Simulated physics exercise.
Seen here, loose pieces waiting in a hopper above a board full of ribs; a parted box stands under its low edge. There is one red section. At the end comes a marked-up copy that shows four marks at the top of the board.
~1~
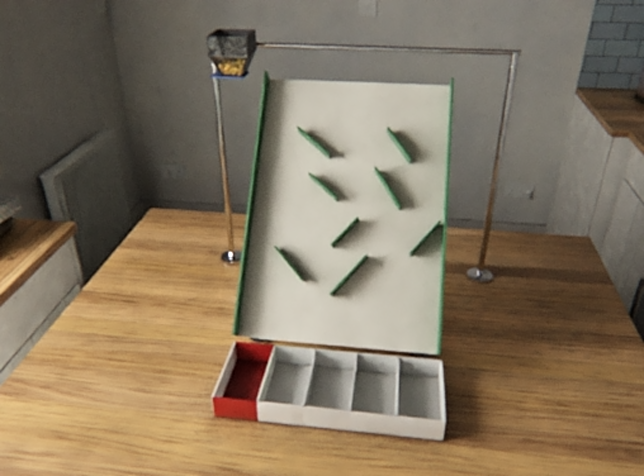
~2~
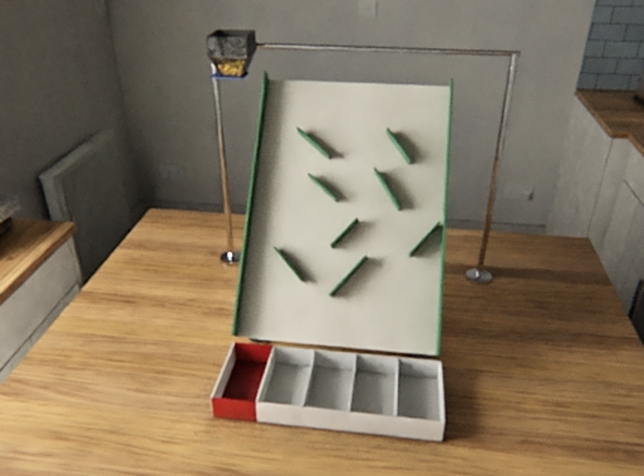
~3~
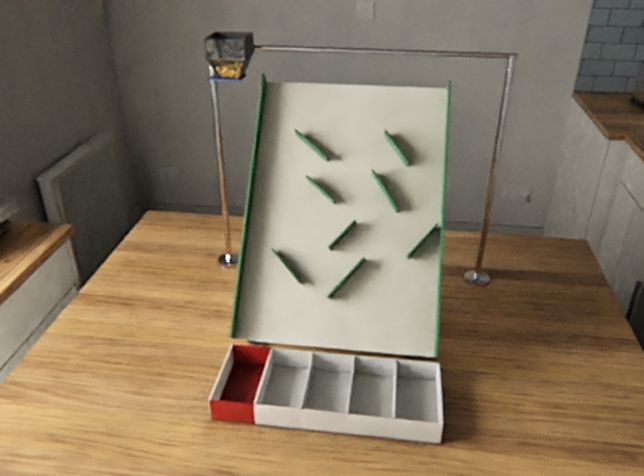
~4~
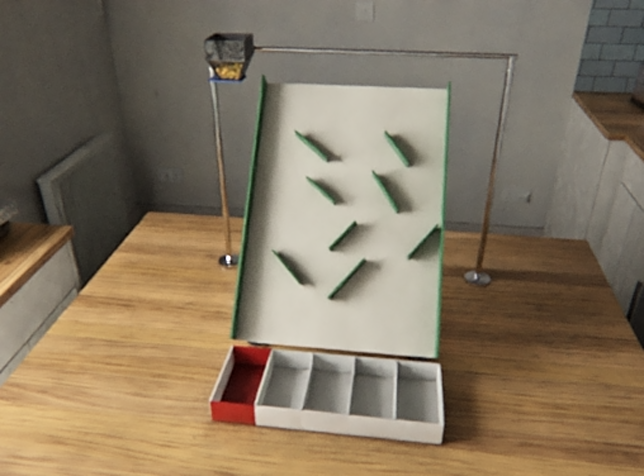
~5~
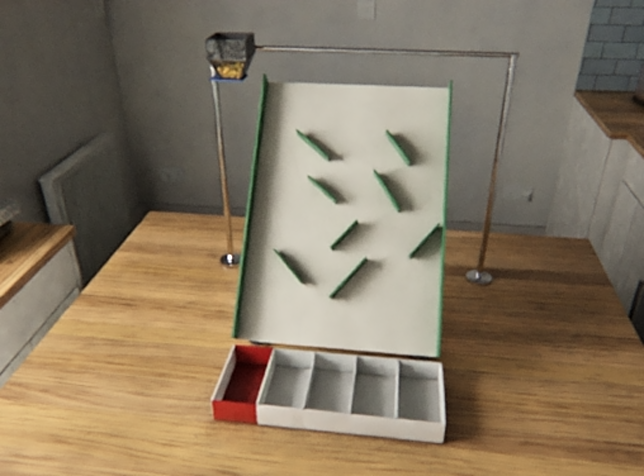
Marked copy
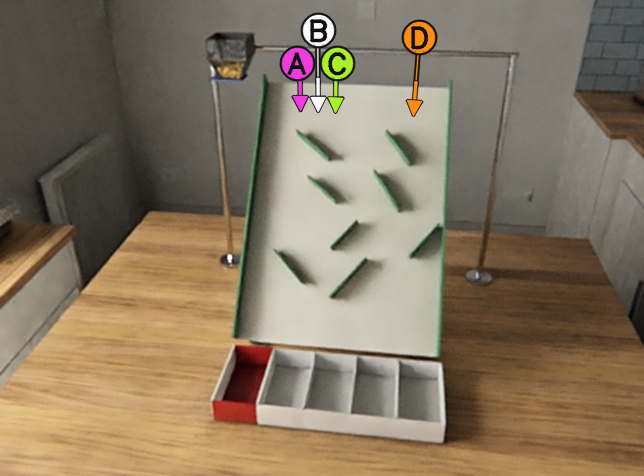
Nothing moved apart from a slight shift of the view, as puffed corn balls sat in a small hopper above a sloping white board with green ribs and a divided box below, its leftmost section red.
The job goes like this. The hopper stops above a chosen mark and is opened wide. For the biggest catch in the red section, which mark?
Choose A.
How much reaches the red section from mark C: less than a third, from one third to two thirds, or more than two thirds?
It is less than a third.
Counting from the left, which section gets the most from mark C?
The second.
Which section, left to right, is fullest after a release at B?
It is the second one.
On the marked copy, mark A meets the board at (300, 105); mark B meets the board at (318, 106); mark C meets the board at (335, 106); mark D meets the board at (413, 110).
If A is chosen, about half in the red section, about half in other sections.
If B is chosen, a small part in the red section, most in other sections, a small part held on the board.
If C is chosen, none in the red section, all in other sections.
If D is chosen, none in the red section, nearly all in other sections, a small part held on the board.
